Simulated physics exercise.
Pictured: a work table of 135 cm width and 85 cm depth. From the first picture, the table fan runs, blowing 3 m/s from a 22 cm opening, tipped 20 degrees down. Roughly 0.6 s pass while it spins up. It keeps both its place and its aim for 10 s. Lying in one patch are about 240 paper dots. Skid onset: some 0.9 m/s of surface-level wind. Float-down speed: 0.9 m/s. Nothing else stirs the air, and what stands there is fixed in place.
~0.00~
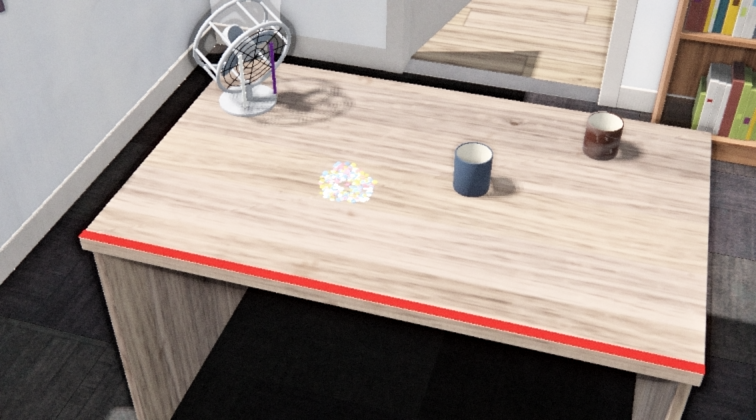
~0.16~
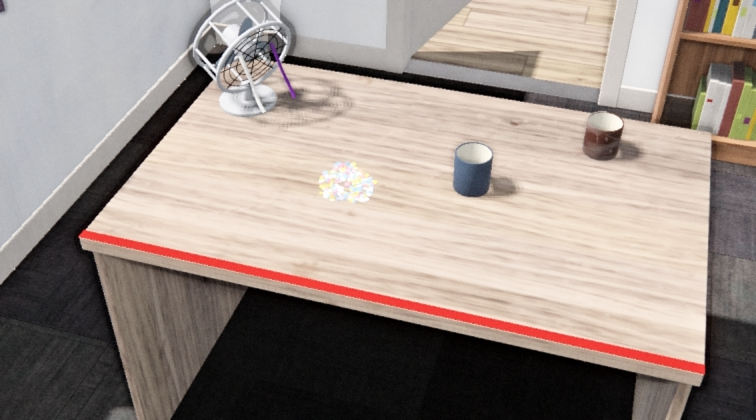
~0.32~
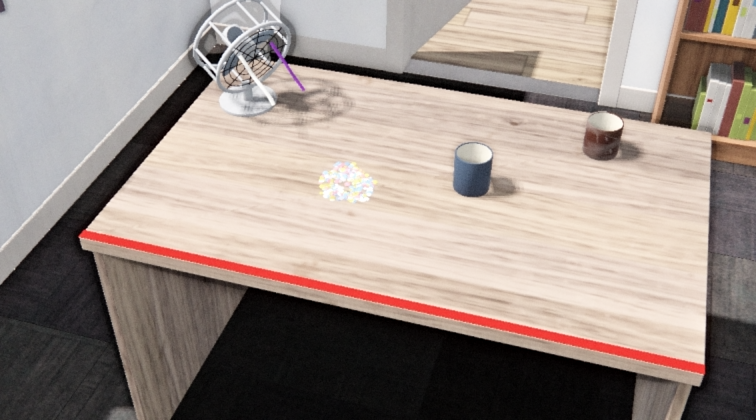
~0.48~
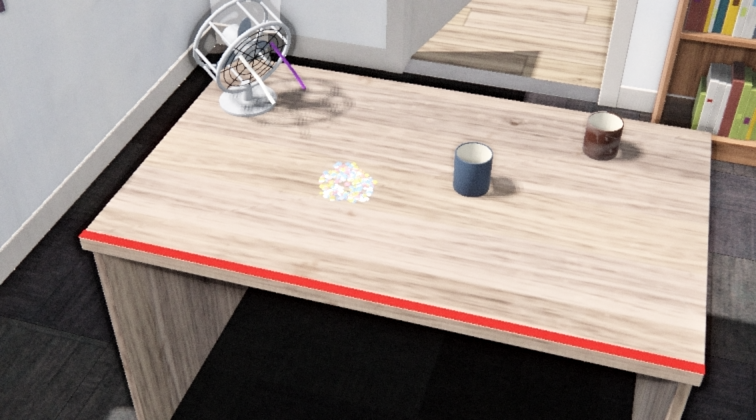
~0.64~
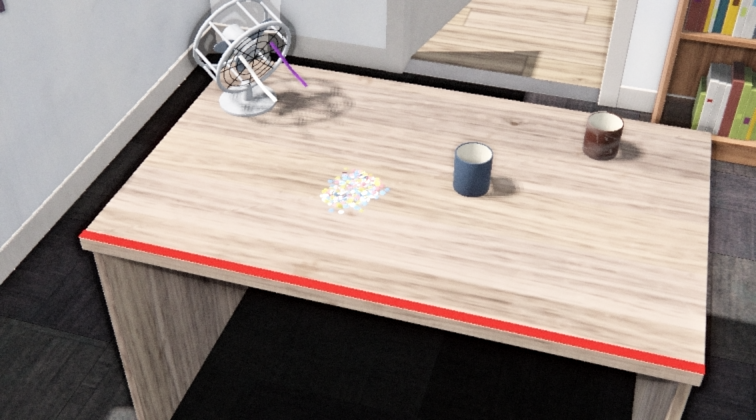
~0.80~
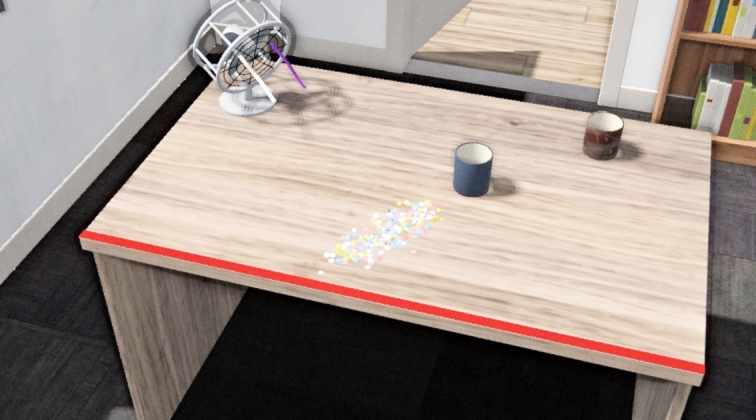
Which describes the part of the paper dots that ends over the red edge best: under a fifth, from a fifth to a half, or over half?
The count there is the larger part.
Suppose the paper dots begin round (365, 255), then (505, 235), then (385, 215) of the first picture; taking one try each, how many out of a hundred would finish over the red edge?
In turn about 100 %, 3 %, 100 %.
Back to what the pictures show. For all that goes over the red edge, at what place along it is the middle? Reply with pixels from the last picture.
The middle of the crossings lies near (436, 316) in the last picture.
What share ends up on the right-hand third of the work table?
Near 0 per cent at the end.
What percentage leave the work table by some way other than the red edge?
That works out to near 5 per cent.
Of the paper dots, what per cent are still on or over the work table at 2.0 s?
I'd say some 1 % at that moment.
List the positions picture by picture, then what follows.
In the first picture, the middle of the paper dots is near (348, 184), none has stirred yet and the mouth of the table fan is at (243, 46).
In the second picture, the middle of the paper dots is near (348, 184), none has stirred yet and the red edge is centred on (367, 301).
In the third picture, the middle of the paper dots is near (348, 184), none has stirred yet, the top of a mug is at (474, 153) and the top of a mug is at (606, 121).
In the fourth picture, the middle of the paper dots is near (348, 184) and none has stirred yet.
In the fifth picture, the middle of the paper dots is near (353, 189), the farthest in sight from the table fan is at (361, 211) and about 60 % have left their places.
In the sixth picture, the middle of the paper dots is near (390, 232), the farthest in sight from the table fan is at (414, 251) and all have left their places.
After 2.0 s, 95 % are over the red edge; 99 % have settled or left.
After 3.2 s, 95 % are over the red edge; 100 % have settled or left.
After 5.5 s, 95 % are over the red edge; 100 % have settled or left.
After 10.0 s, at the end, 95 % are over the red edge.
